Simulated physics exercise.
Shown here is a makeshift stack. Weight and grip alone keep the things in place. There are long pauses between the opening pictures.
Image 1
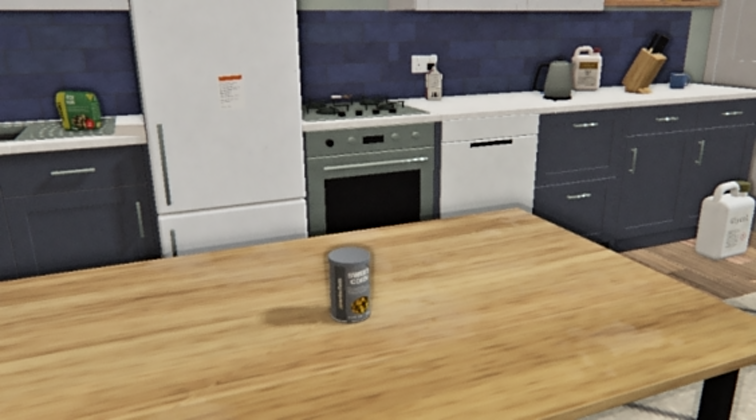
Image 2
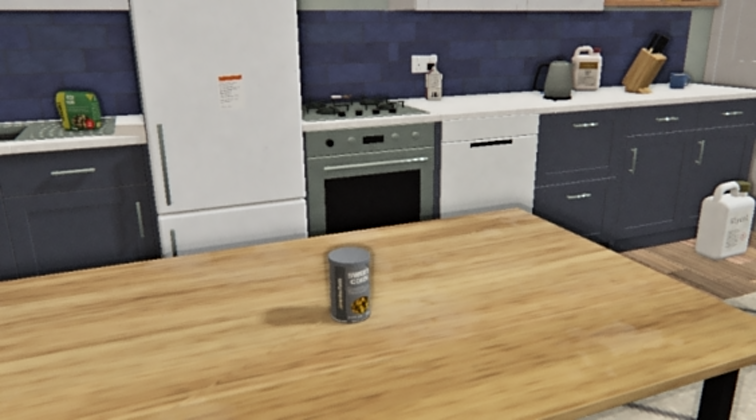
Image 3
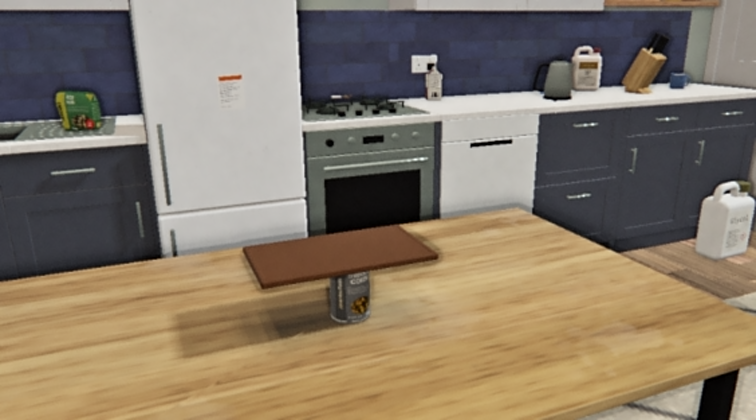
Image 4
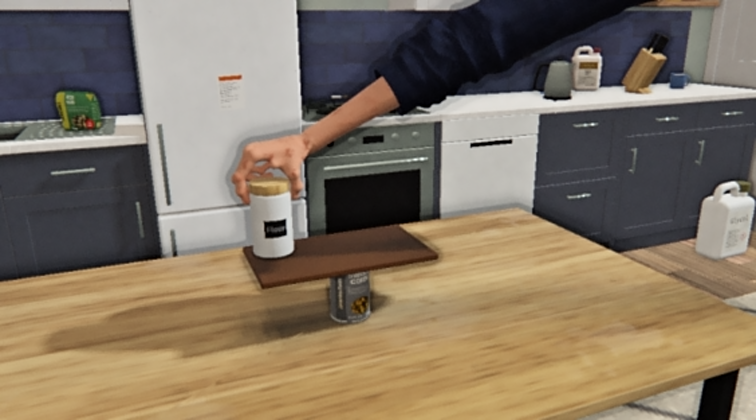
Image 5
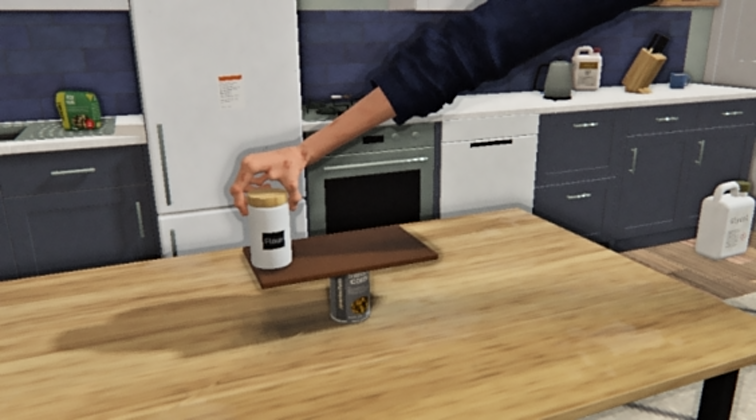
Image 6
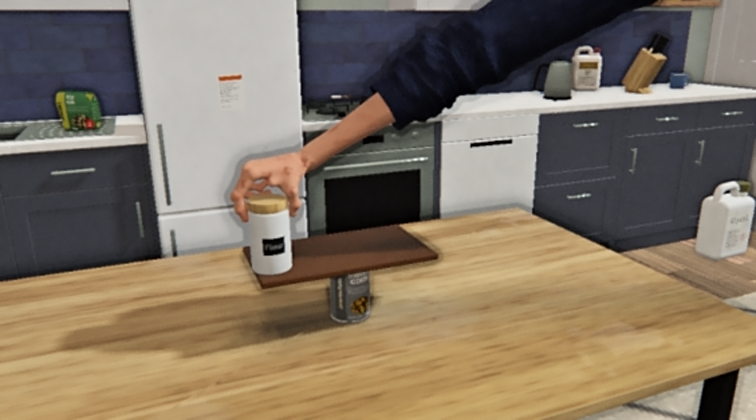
In a kitchen, a brown board appears on a can on a table, and a hand lowers a white jar onto its left end.
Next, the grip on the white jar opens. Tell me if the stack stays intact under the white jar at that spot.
No, well, once it's let go, not everything stays put there.
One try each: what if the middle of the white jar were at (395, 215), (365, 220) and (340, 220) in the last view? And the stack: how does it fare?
The stack tumbles down in the first case, remains standing in the second, and remains standing in the third.
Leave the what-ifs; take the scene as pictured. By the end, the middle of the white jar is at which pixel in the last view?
Near (207, 342).
Then, 0.30 s later than the last frame, white jar now fallen; brown lid tilted by 50°.
Then, 0.50 s later than the last frame, brown lid tilted by 45°.
When it is over, fallen, white jar and brown lid; grey tin as before. End places, in pixels of the last picture, white jar near (207, 342). The stack loses its balance.
